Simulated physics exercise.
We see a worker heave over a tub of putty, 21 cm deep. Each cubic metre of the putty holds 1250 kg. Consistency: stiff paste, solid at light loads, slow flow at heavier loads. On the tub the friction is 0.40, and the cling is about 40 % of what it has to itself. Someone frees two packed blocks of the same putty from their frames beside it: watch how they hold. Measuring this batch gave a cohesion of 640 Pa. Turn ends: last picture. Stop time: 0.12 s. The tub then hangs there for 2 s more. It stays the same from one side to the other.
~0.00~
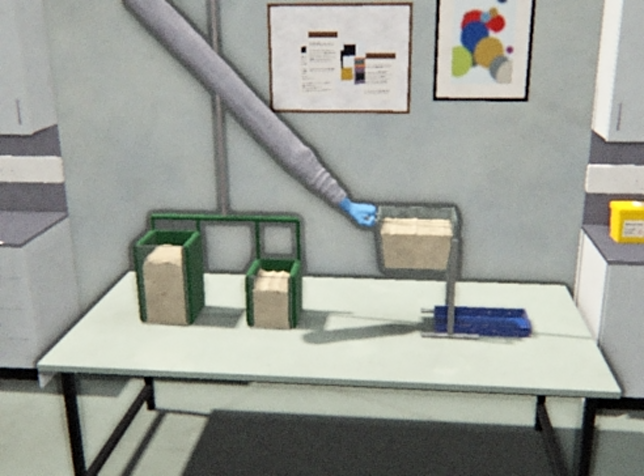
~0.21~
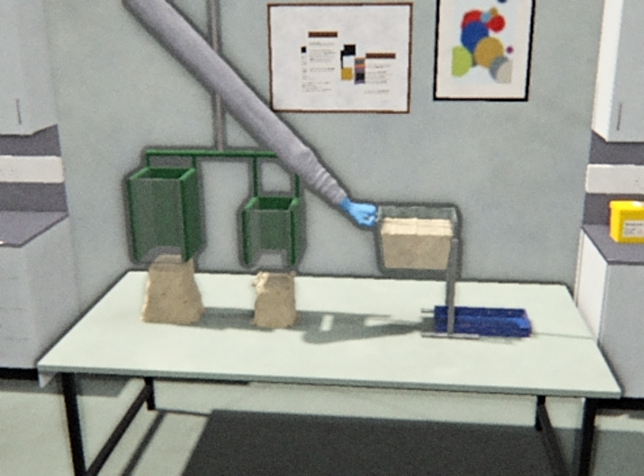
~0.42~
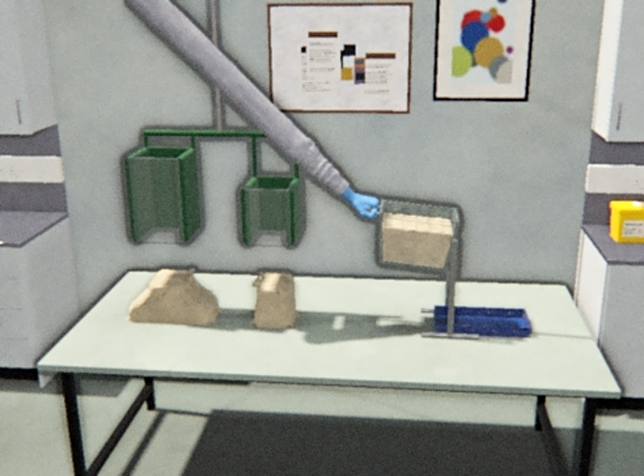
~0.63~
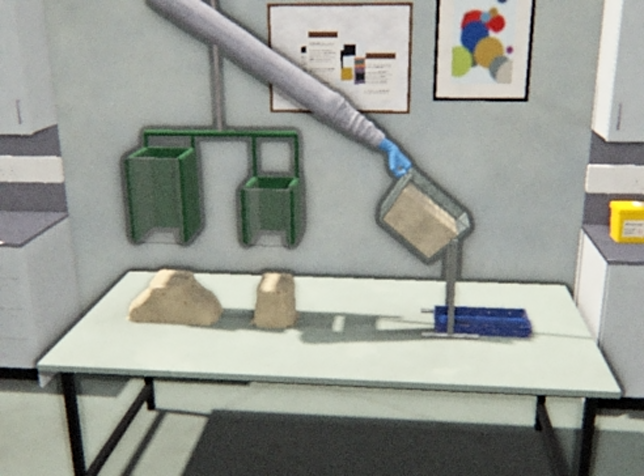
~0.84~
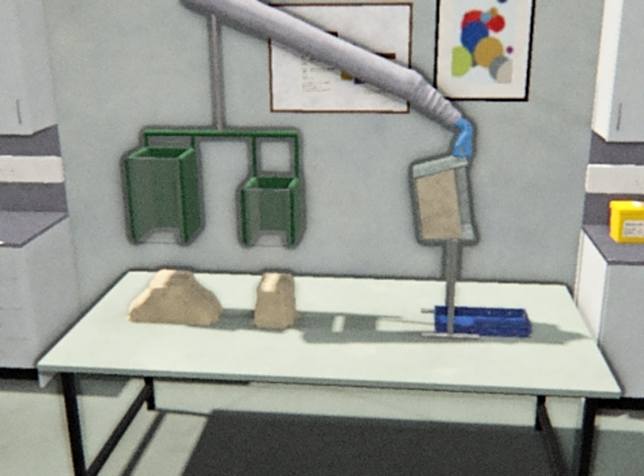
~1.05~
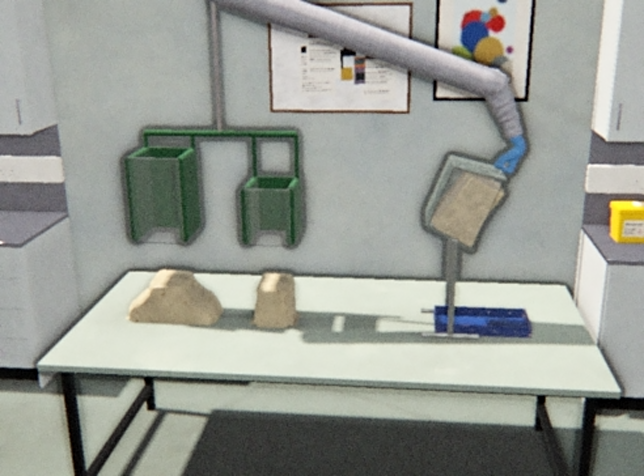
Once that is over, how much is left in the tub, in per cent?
0 %.
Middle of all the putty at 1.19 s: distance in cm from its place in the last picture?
Looks like around 16 cm to me.
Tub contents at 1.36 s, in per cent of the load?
About 0 %.
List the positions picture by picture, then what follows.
Handle-side rim at (380, 220), tilt 0 degrees; crest of the putty at (412, 233); block heights 31 cm, 20 cm (left to right), in the first frame.
Handle-side rim at (380, 220), tilt 0 degrees; crest of the putty at (412, 233); block heights 27 cm, 19 cm (left to right), in the second frame.
Handle-side rim at (382, 213), tilt 6 degrees; crest of the putty at (386, 227); block heights 19 cm, 19 cm (left to right), in the third frame.
Handle-side rim at (412, 178), tilt 40 degrees; crest of the putty at (406, 192); block heights 19 cm, 19 cm (left to right), in the fourth frame.
Handle-side rim at (467, 166), tilt 82 degrees; crest of the putty at (453, 172); block heights 19 cm, 19 cm (left to right), in the fifth frame.
Handle-side rim at (505, 181), tilt 111 degrees; crest of the putty at (471, 179); block heights 19 cm, 19 cm (left to right), in the sixth frame.
After 1.19 s, the tub is at 111 degrees and holds 28 %.
After 1.36 s, the tub is at 111 degrees and holds 0 %.
After 1.53 s, the tub is at 111 degrees and holds 0 %.
After 1.70 s, the tub is at 111 degrees and holds 0 %.
After 3.05 s, the tub is at 111 degrees and holds 0 %.
